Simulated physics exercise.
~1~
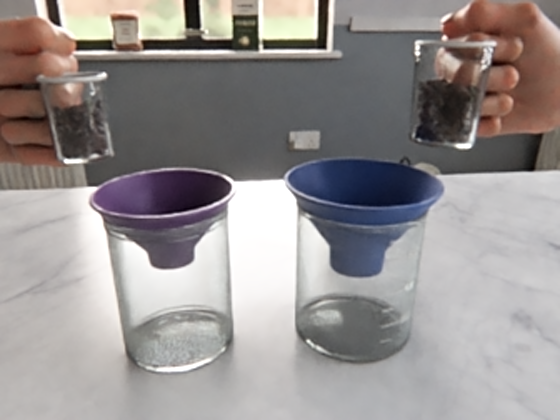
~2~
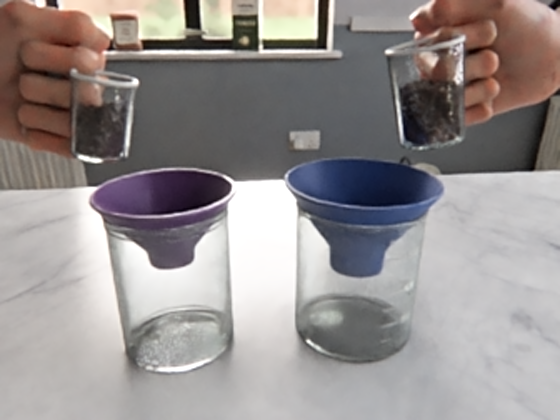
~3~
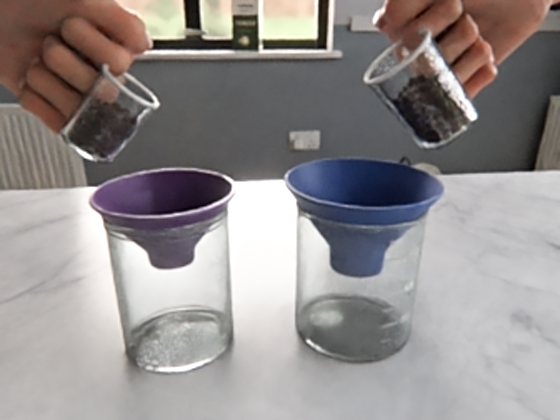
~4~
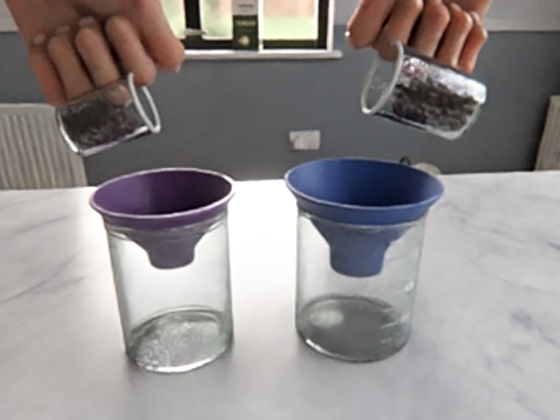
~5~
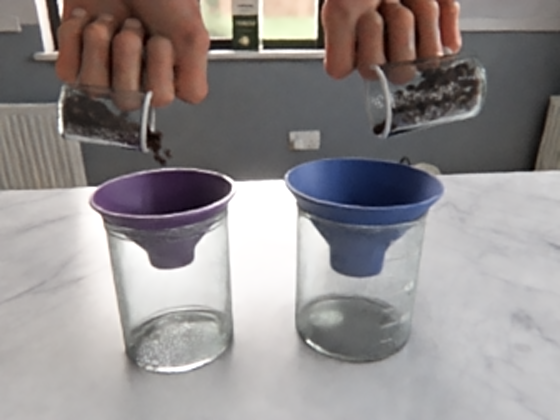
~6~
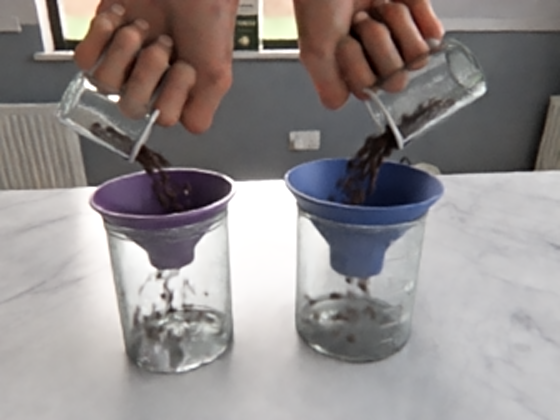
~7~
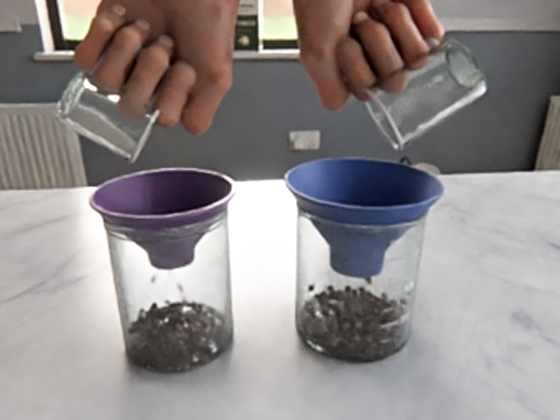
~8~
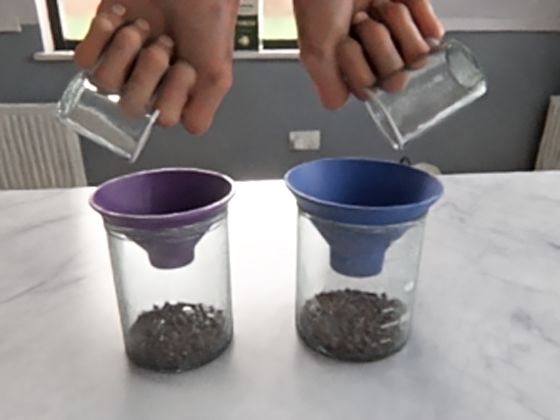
Two hands tipping small glass cups of dark granules into purple and blue funnels, all of it settling in the jars below.
